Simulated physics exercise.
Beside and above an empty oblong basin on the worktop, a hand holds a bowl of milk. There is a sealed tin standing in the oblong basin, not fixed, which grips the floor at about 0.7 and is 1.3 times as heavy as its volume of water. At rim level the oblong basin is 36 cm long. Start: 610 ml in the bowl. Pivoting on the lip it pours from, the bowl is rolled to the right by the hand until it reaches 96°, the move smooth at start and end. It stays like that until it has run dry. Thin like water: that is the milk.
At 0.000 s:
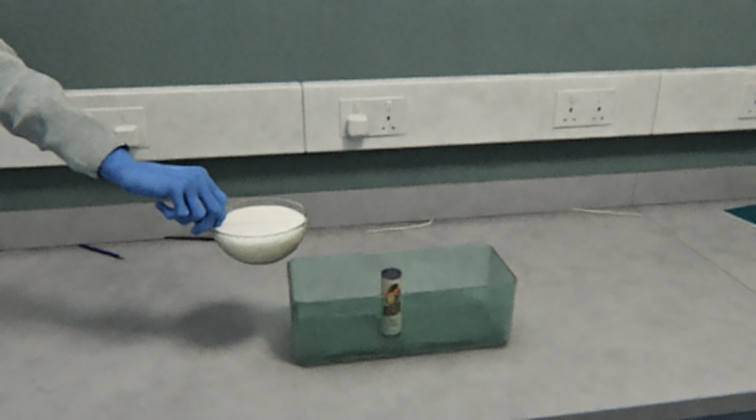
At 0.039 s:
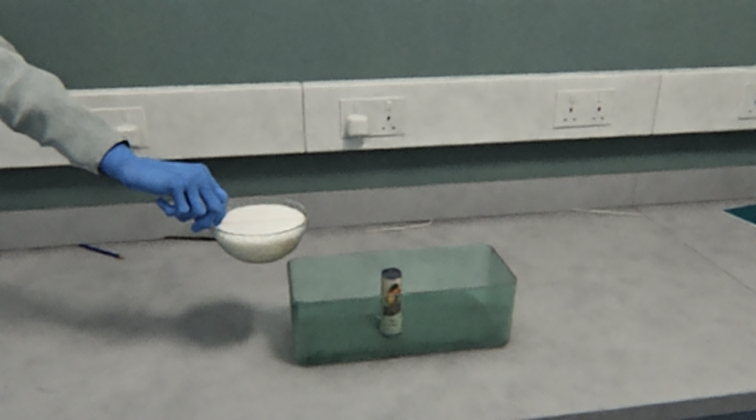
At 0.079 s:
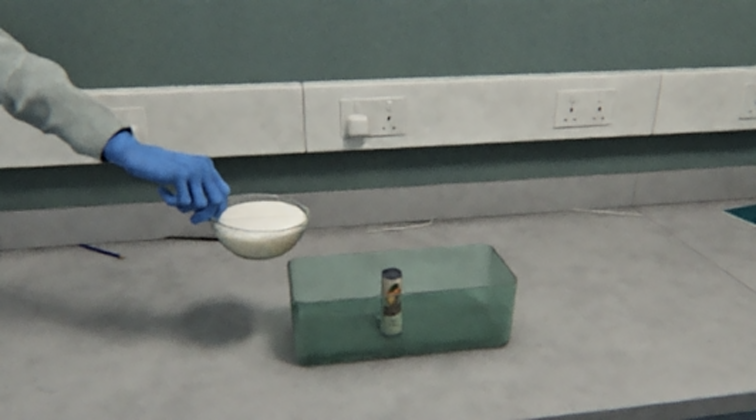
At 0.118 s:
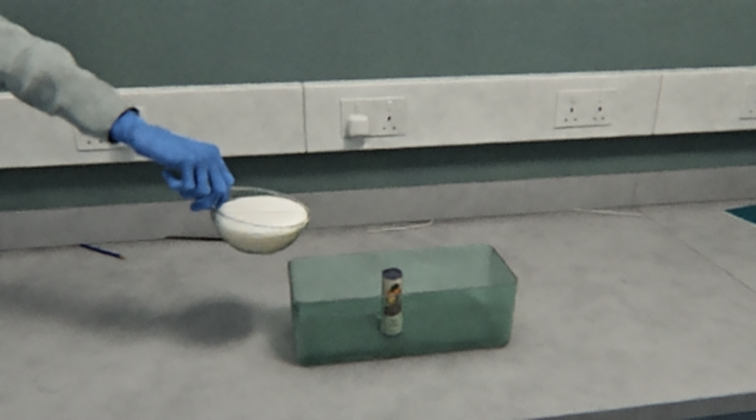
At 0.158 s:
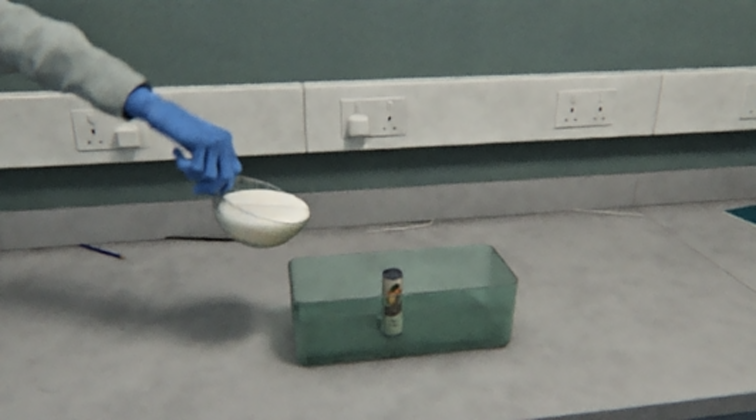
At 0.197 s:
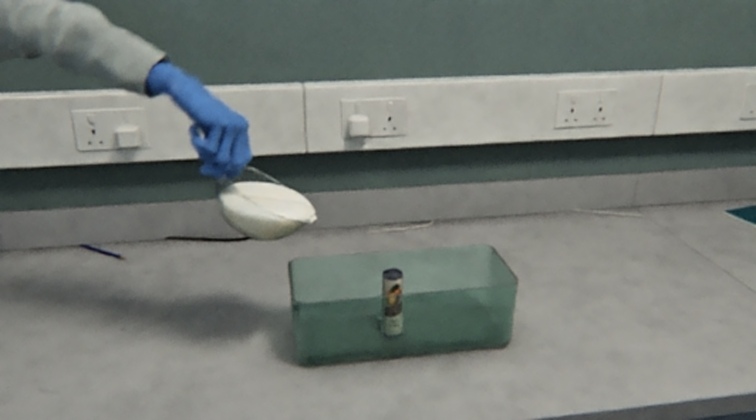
A gloved hand gradually tilts a glass bowl of milk rightward above an oblong basin.
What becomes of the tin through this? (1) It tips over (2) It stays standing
1, it tips over.
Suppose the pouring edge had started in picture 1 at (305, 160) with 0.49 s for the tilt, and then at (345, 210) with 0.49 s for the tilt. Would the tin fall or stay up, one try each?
In the first try it remains standing; in the second it remains standing.
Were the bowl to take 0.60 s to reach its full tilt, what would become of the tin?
Outcome - the tin ends up overturned.
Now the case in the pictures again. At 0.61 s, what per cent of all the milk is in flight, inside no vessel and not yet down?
Roughly 6 per cent.
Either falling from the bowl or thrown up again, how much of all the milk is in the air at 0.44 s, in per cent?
It comes to roughly 66 per cent.
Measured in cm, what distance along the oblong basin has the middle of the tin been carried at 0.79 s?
Close to 7 cm.
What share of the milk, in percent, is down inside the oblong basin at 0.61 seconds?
Roughly 94 %.
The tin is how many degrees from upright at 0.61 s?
10°.
Then, 0.44 s in, the tilt is 93° and 19 per cent is still to pour; the tin stands where it began.
Then, 0.61 s in, the tilt is 96° and 0 per cent is still to pour; the tin leans 12°.
Then, 0.79 s in, the tilt is 96° and 0 per cent is still to pour; the tin lies on its side.
Then, 0.99 s in, the tilt is 96° and 0 per cent is still to pour; the tin lies on its side.
Finally, the tin lies on its side.
